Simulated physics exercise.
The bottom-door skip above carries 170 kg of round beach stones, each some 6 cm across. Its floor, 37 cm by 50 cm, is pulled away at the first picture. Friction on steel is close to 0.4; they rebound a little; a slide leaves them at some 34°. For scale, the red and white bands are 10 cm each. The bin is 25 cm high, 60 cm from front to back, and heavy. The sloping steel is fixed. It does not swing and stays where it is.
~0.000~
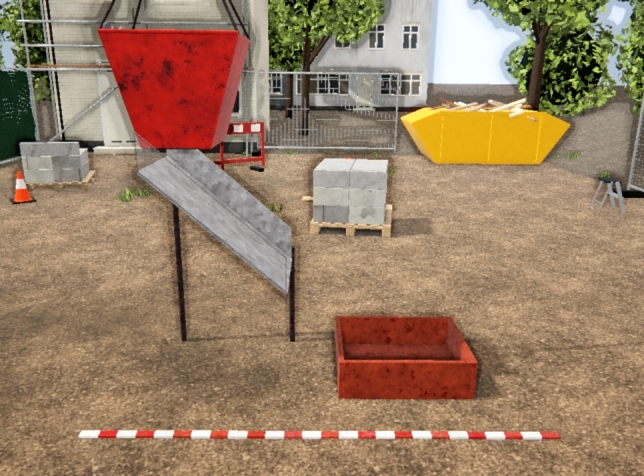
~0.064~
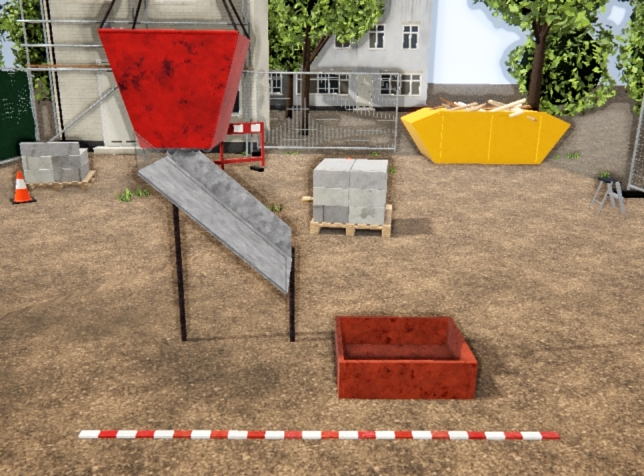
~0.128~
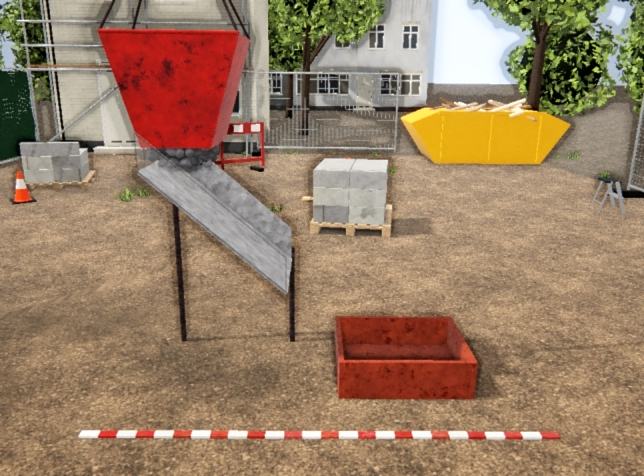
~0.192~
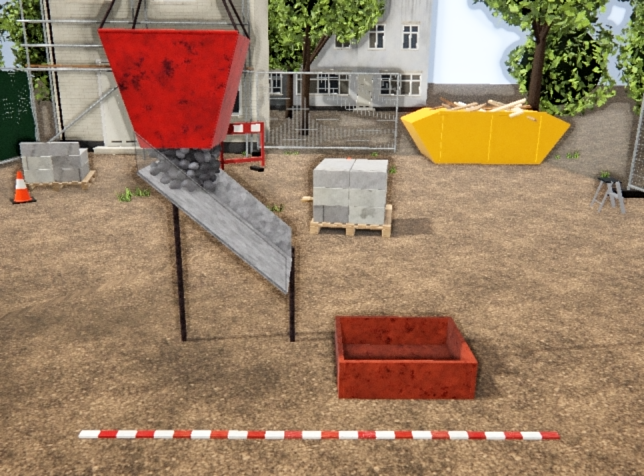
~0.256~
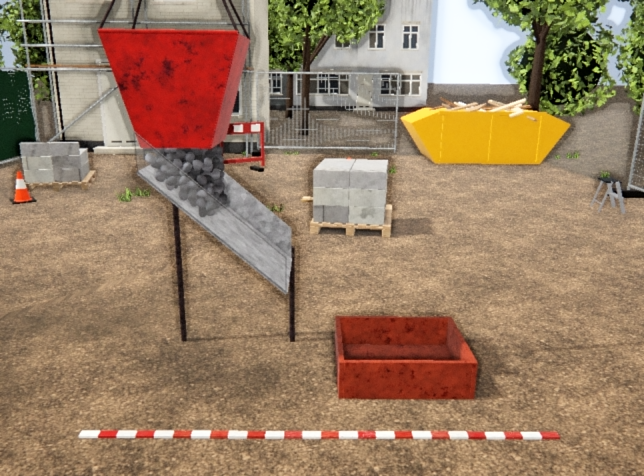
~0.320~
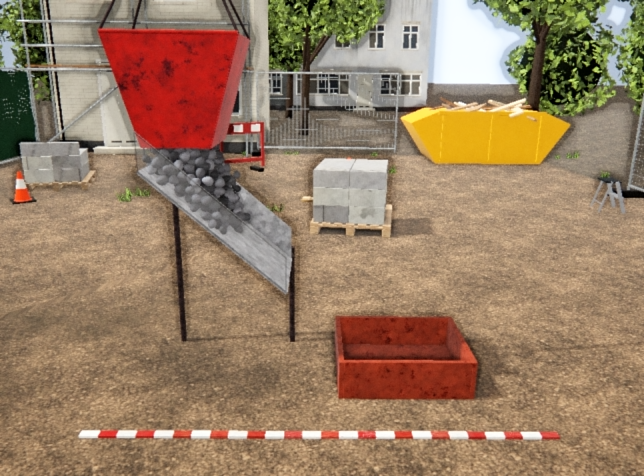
Grey round stones dropping from a hanging red skip onto a sloping grey slide and spreading down it to the right.
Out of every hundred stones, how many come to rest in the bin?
About 80 per cent.
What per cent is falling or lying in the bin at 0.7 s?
About 5 per cent by then.
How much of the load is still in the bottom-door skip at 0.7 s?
Roughly 0 per cent is still inside.
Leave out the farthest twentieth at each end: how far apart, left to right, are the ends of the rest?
About 110 cm.
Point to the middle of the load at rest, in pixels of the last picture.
Near (389, 354).
After 0.7 s, 1 % in the bottom-door skip, 68 % on the steel, 24 % falling or lying left of the bin, 7 % falling or lying in the bin; the stones farthest right are at (386, 361).
After 1.1 s, 0 % in the bottom-door skip, 18 % on the steel, 26 % falling or lying left of the bin, 53 % falling or lying in the bin, 3 % falling or lying beside or right of the bin; the stones farthest right are at (454, 359).
After 1.7 s, 0 % in the bottom-door skip, 14 % falling or lying left of the bin, 80 % falling or lying in the bin, 5 % falling or lying beside or right of the bin; the stones farthest right are at (492, 331).
After 2.6 s, 0 % in the bottom-door skip, 14 % falling or lying left of the bin, 80 % falling or lying in the bin, 6 % falling or lying beside or right of the bin; the stones farthest right are at (509, 320).
After 4.5 s, 0 % in the bottom-door skip, 14 % left of the bin, 80 % in the bin, 6 % beside or right of the bin; the stones farthest right are at (509, 320).
